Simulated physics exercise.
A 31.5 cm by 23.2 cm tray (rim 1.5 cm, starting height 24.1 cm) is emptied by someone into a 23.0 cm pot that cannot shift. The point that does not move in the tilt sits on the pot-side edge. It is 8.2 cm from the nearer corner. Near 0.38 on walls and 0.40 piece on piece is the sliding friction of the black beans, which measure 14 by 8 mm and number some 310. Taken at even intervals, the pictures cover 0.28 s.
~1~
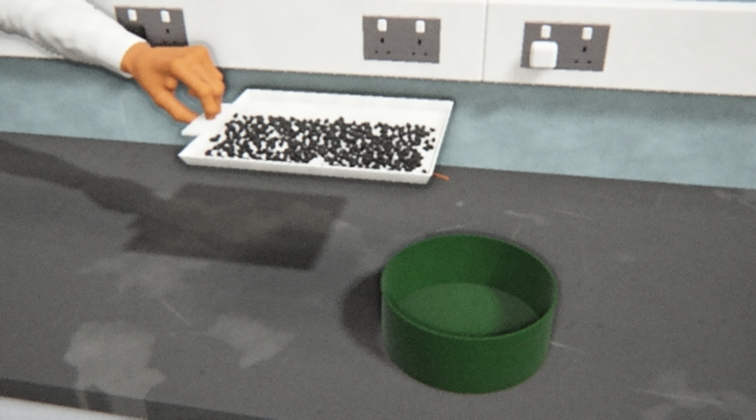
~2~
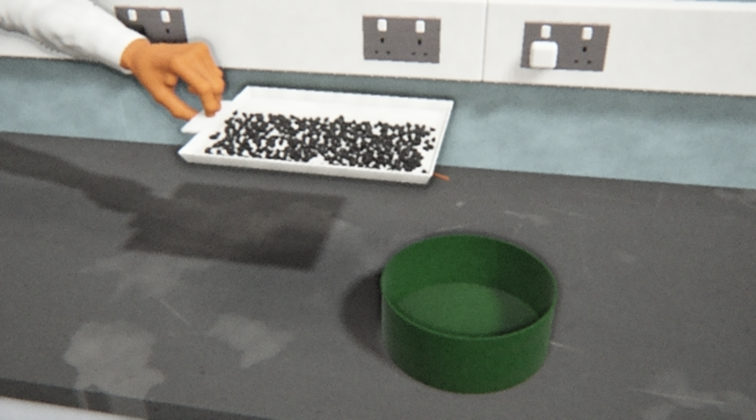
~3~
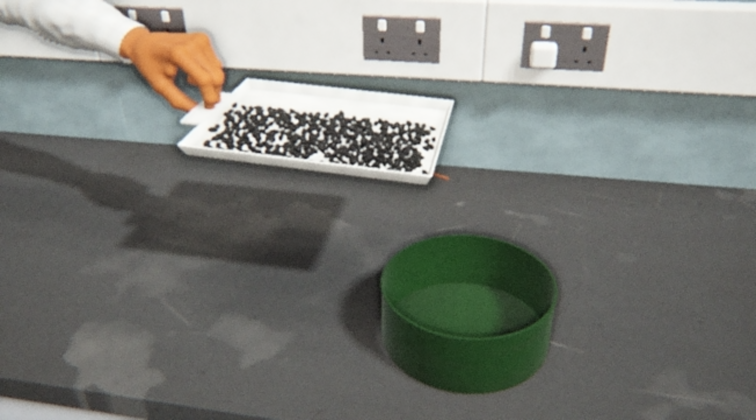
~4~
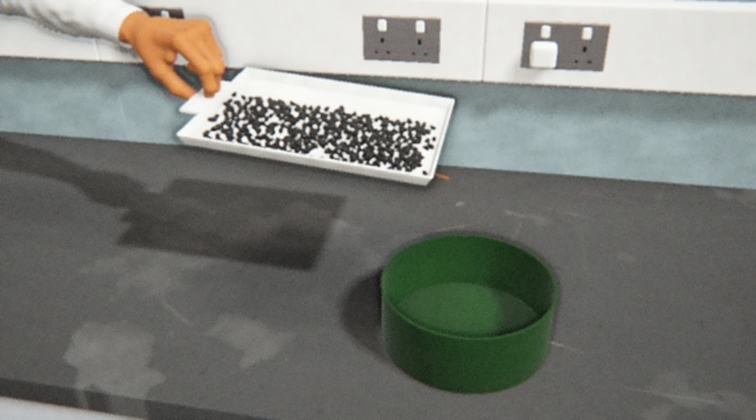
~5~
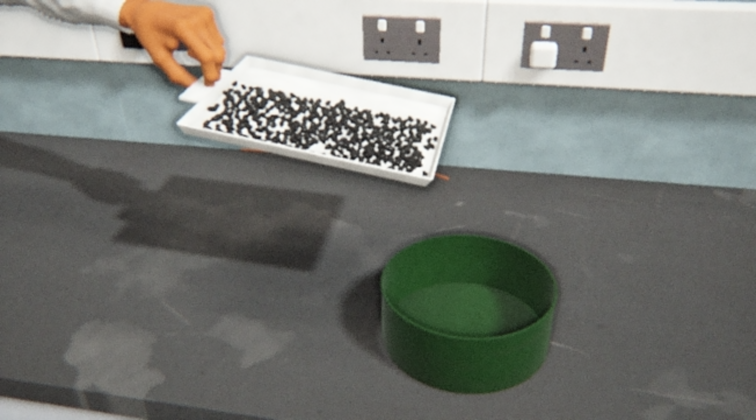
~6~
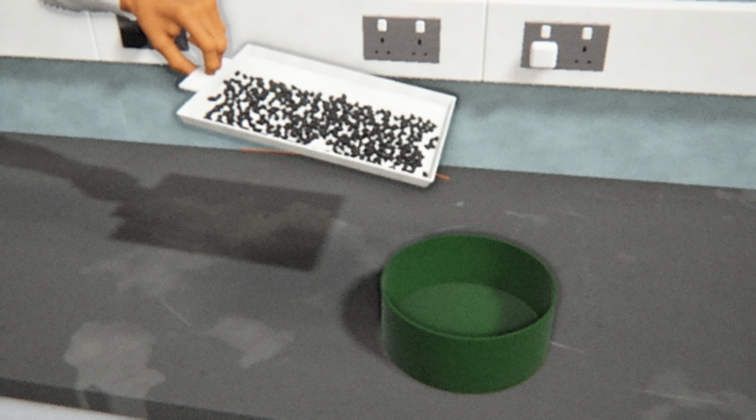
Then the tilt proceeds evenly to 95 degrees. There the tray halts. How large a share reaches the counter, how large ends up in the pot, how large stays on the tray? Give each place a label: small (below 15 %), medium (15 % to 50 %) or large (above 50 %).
Shares by place: Counter small, pot large, tray small.
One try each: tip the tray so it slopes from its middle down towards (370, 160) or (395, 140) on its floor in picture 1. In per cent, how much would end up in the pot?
About 95 and 55 per cent.
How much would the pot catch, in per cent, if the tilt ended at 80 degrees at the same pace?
I'd expect some 95 per cent in the pot.
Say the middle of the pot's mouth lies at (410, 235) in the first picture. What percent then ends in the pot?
It would come to around 35 percent.
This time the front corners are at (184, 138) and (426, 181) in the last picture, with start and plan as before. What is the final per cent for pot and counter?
Pot 80, counter 20.
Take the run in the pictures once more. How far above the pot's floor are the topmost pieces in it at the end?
Some 1.5 cm above the floor.
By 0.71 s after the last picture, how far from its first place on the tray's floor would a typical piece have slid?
Displacement on the tray: About 13 cm.
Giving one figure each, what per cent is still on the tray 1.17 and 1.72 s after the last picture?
Around 15 first, about 0 after.
Then, 0.71 s after the last picture, tilt 51 degrees; the tray holds 85 %, the pot 0 %.
Then, 1.17 s after the last picture, tilt 77 degrees; the tray holds 15 %, the pot 70 %.
Then, 1.72 s after the last picture, tilt 95 degrees; the tray holds 0 %, the pot 95 %.
In the end, counter 5 %, pot 95 %, tray 0 %.
